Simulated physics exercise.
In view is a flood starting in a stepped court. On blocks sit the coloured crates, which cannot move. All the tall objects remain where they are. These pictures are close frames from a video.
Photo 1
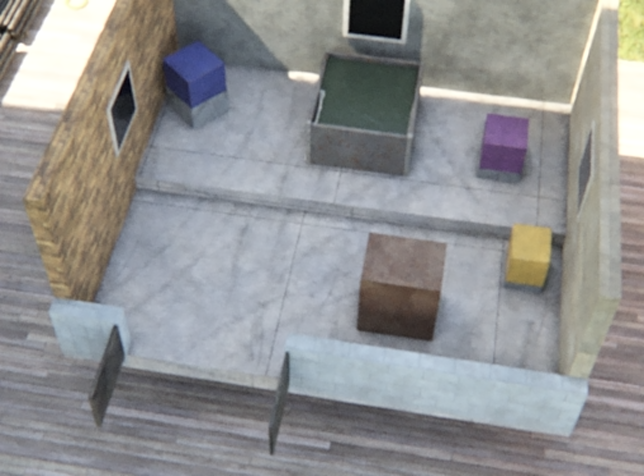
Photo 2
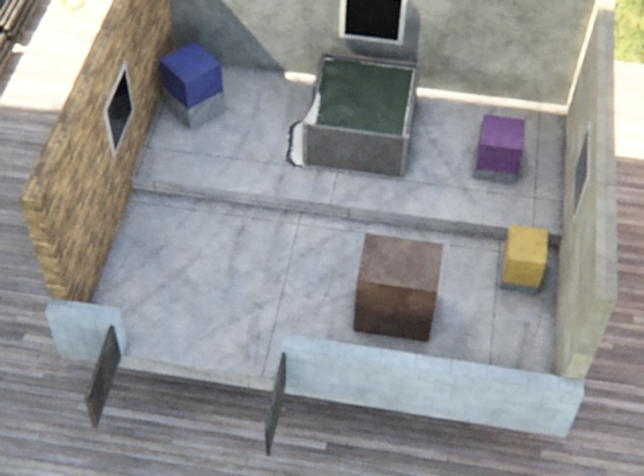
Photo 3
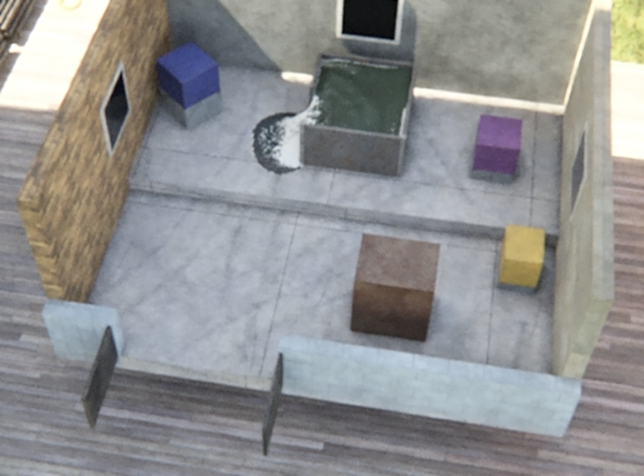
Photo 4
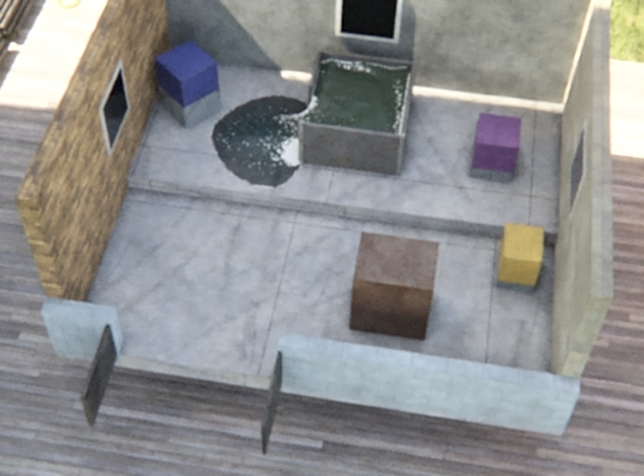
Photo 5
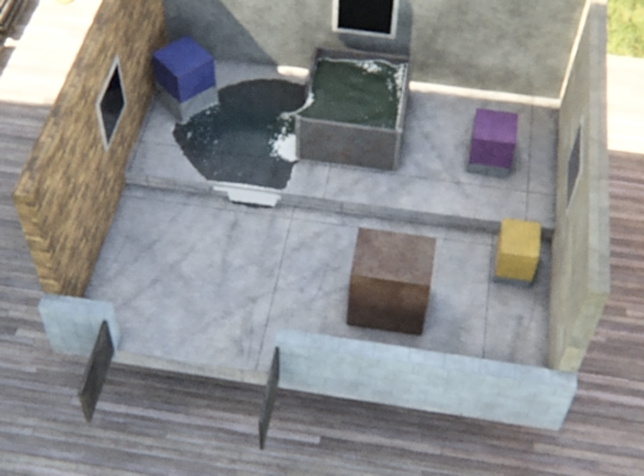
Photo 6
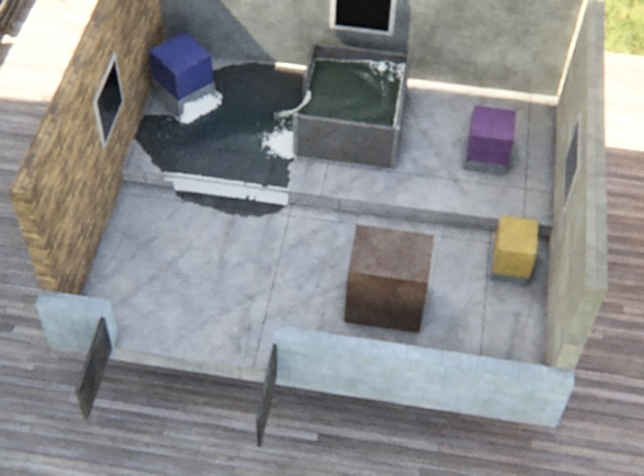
A stone tank in a stepped court stood still, then dark water poured from its left side, spread across the upper floor to the blue crate's block, and ran over the step below.
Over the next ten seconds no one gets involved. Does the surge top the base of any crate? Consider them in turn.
In the end the purple crate is out of reach of the water; the blue crate is out of reach of the water; the yellow crate is out of reach of the water.
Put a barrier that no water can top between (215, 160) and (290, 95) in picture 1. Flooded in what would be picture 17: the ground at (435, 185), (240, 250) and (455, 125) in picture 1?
The first point comes out unwetted, the next inundated, the last unwetted.
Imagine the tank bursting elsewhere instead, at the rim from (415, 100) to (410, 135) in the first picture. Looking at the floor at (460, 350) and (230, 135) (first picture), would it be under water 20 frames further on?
Submerged, waterless.
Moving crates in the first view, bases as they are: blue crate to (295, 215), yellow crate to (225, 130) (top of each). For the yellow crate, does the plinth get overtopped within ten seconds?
Well, the yellow one goes wet in the end.
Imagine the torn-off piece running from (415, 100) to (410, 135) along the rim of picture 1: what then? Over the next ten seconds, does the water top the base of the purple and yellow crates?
As it turns out, the purple gets overtopped, and the yellow gets overtopped.
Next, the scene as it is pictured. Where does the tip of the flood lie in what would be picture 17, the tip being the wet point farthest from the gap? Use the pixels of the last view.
Somewhere near (71, 325).
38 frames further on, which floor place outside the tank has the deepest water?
I'd point to (71, 325).
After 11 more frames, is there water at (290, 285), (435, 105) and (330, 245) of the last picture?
First spot clear, second spot clear, third spot clear.
A moment on, water covers 25 % of the floor; the purple crate not reached, the blue crate water round its plinth, the yellow crate not reached.
Next, water covers 30 % of the floor; the purple crate not reached, the blue crate water round its plinth, the yellow crate not reached.
Then, water covers 40 % of the floor; the purple crate not reached, the blue crate water round its plinth, the yellow crate not reached.
Later, water covers 60 % of the floor; the purple crate water round its plinth, the blue crate water round its plinth, the yellow crate not reached.
In the end, water covers 75 % of the floor; the purple crate stayed above the water, the blue crate stayed above the water, the yellow crate stayed above the water.
